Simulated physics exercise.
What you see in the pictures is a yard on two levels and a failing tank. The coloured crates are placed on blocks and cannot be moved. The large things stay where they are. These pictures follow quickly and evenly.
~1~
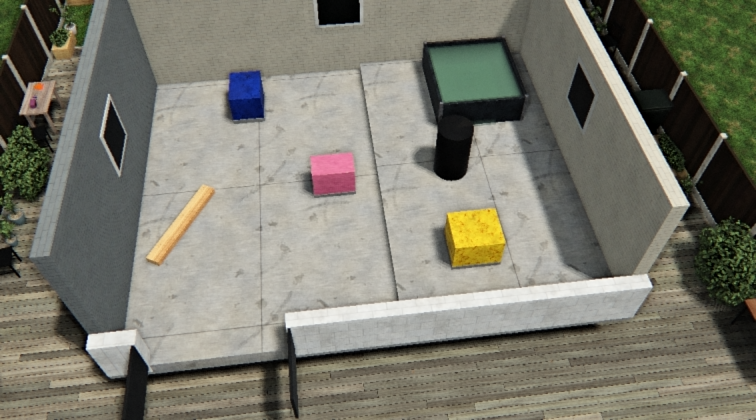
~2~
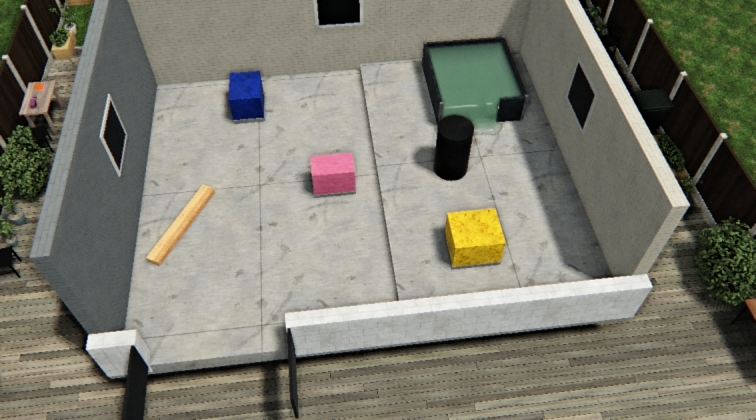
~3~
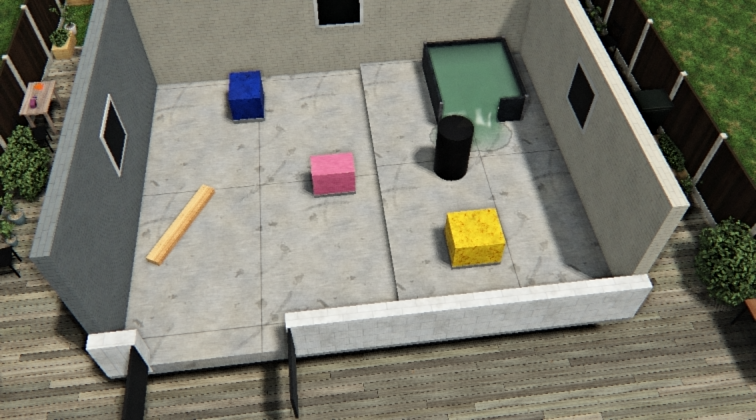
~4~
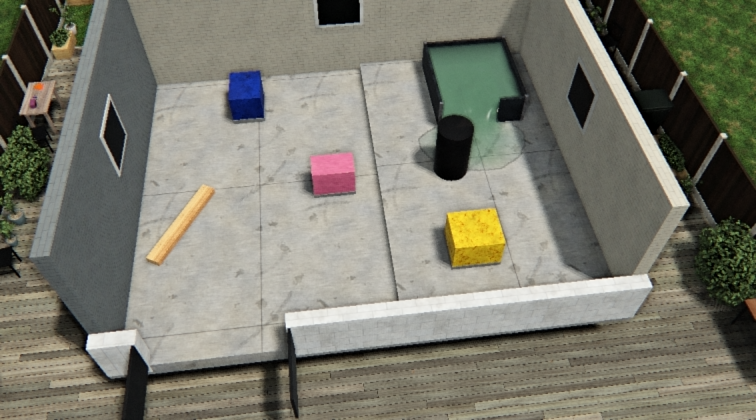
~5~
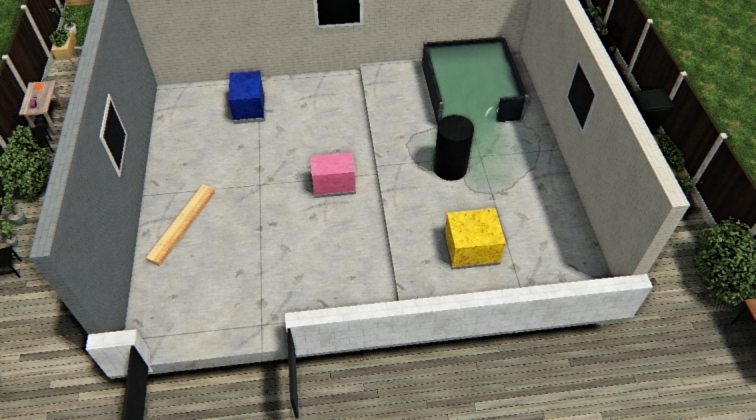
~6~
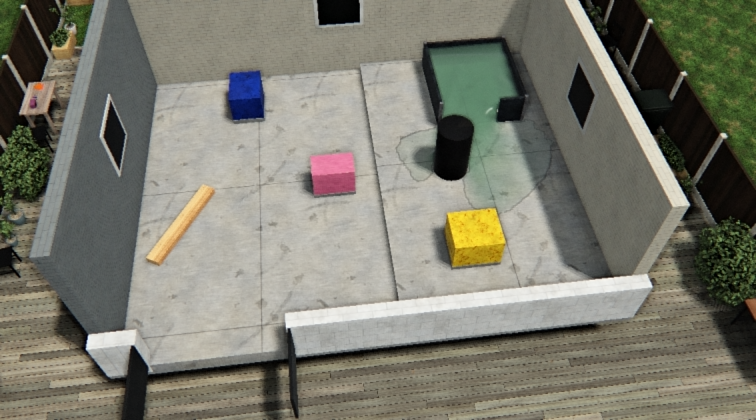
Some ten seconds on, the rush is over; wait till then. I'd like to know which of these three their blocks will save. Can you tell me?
Sure: The yellow crate does get wet; the blue crate comes through dry; the pink crate does get wet.
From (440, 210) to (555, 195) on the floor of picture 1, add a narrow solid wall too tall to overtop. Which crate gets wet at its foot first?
My answer: The crate marked pink.
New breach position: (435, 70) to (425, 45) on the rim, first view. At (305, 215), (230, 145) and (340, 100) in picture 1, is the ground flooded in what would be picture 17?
Taking the points one after the other, they come out not soaked, inundated and inundated.
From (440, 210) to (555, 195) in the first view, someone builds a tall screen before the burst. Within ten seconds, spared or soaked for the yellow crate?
As for the yellow crate, it comes through dry.
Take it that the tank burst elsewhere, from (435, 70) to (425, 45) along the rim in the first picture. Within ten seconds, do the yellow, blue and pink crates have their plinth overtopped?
Going through them, the yellow crate is never reached, the blue crate gets reached and the pink crate is never reached.
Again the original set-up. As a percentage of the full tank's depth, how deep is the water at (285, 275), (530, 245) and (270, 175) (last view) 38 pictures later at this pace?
Going in order, roughly 10, 16 and 2 %.
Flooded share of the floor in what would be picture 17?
I'd say close to 30 per cent.
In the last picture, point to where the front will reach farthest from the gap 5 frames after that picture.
Pixel estimate: (515, 306).
A moment on, water covers 20 % of the floor; the yellow crate water round its plinth, the blue crate not reached, the pink crate water round its plinth.
Next, water covers 30 % of the floor; the yellow crate water round its plinth, the blue crate not reached, the pink crate water round its plinth.
Then, water covers 45 % of the floor; the yellow crate water round its plinth, the blue crate water round its plinth, the pink crate water round its plinth.
Later, water covers 60 % of the floor; the yellow crate water round its plinth, the blue crate water round its plinth, the pink crate water round its plinth.
In the end, water covers 85 % of the floor; the yellow crate was topped, the blue crate stayed above the water, the pink crate was topped.
